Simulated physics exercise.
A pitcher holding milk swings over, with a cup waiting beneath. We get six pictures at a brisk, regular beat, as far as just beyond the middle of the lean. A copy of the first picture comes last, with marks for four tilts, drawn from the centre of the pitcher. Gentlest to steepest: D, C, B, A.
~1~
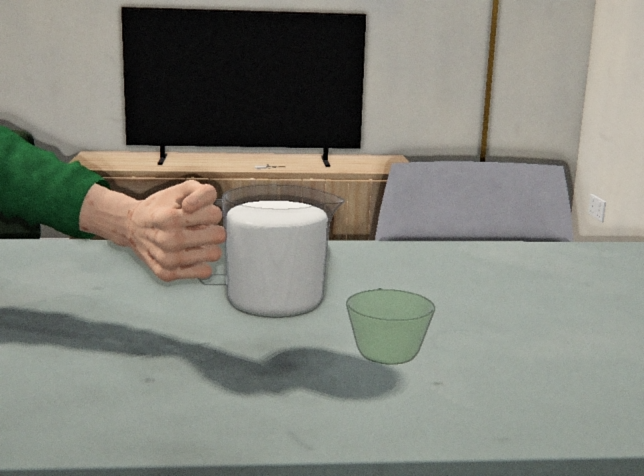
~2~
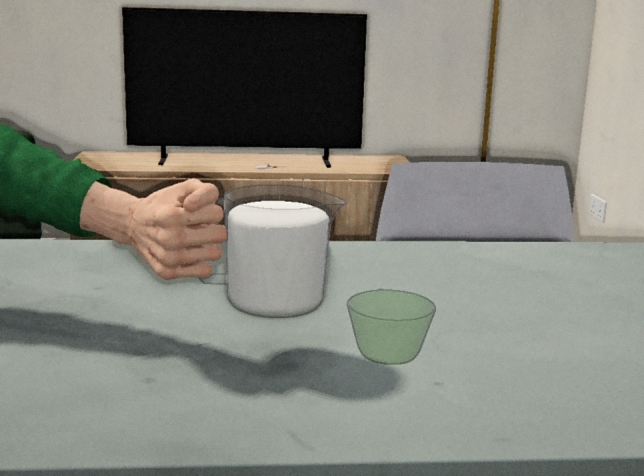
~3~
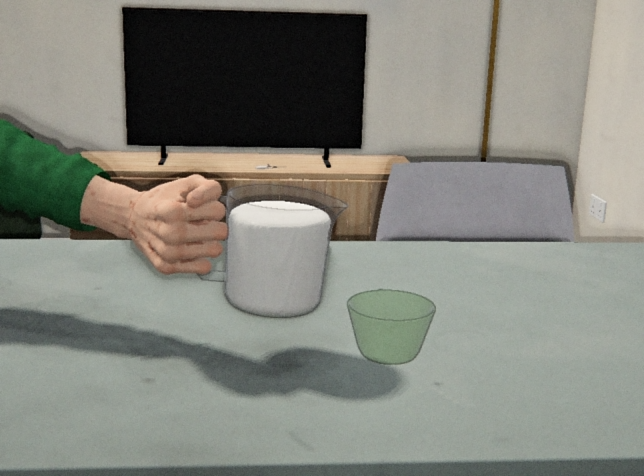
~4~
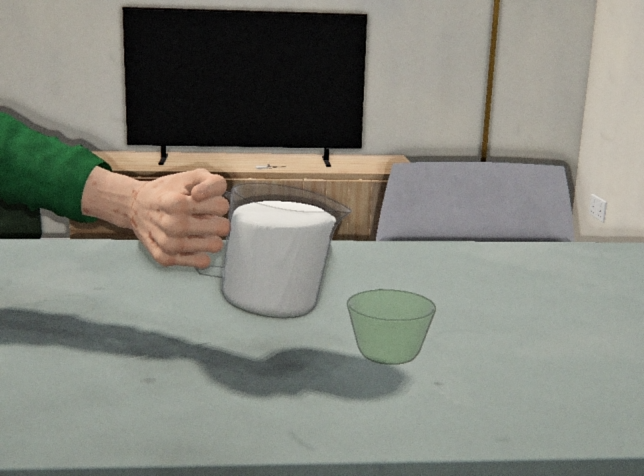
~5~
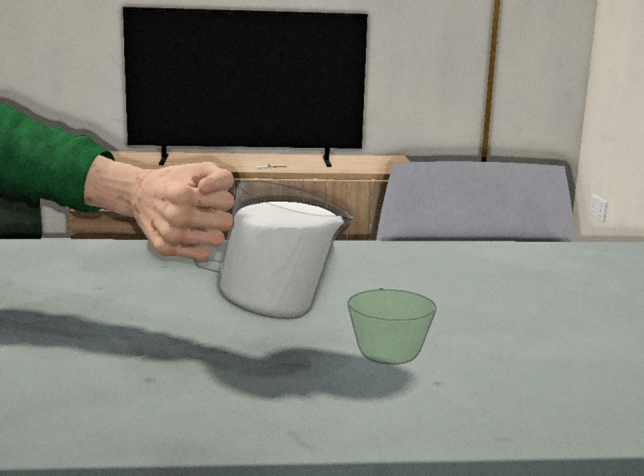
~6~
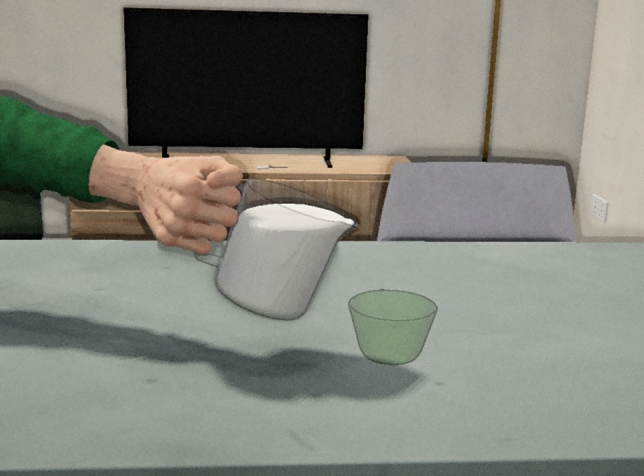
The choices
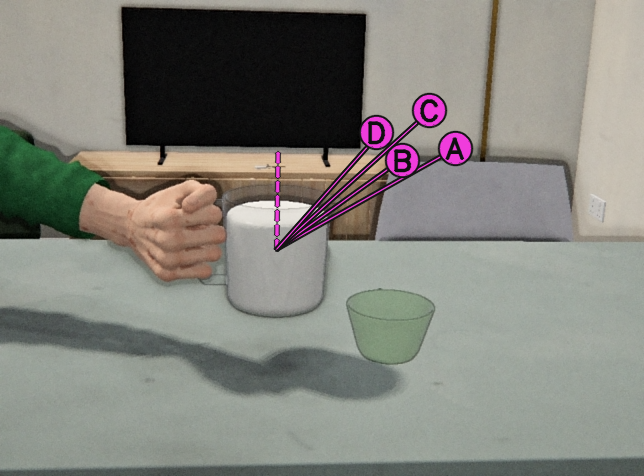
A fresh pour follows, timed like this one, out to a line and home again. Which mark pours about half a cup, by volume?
It is D.
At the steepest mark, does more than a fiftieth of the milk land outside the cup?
Yes, it does.
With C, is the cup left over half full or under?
Over.
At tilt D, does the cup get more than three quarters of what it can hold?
No, it does not.
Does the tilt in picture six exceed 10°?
Yes, it does.
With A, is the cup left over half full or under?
Over.
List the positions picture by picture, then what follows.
Upright, lip at (343, 200); rim of the cup round (391, 304); nothing has left yet.
Upright, lip at (344, 201); nothing has left yet.
Tipped about 4°, lip at (347, 205); nothing has left yet.
Tipped about 8°, lip at (350, 210); nothing has left yet.
Tipped about 14°, lip at (354, 217); nothing has left yet.
Tipped about 20°, lip at (357, 225); nothing has left yet.
On the marked copy, A at (440, 156); B at (387, 169); C at (417, 122); D at (367, 147).
With A, the cup ends with about 80 % of what it can hold; 14 % of the milk is spilt.
With B, the cup ends with about 78 % of what it can hold; 6 % of the milk is spilt.
With C, the cup ends with about 67 % of what it can hold.
With D, the cup ends with about 49 % of what it can hold.
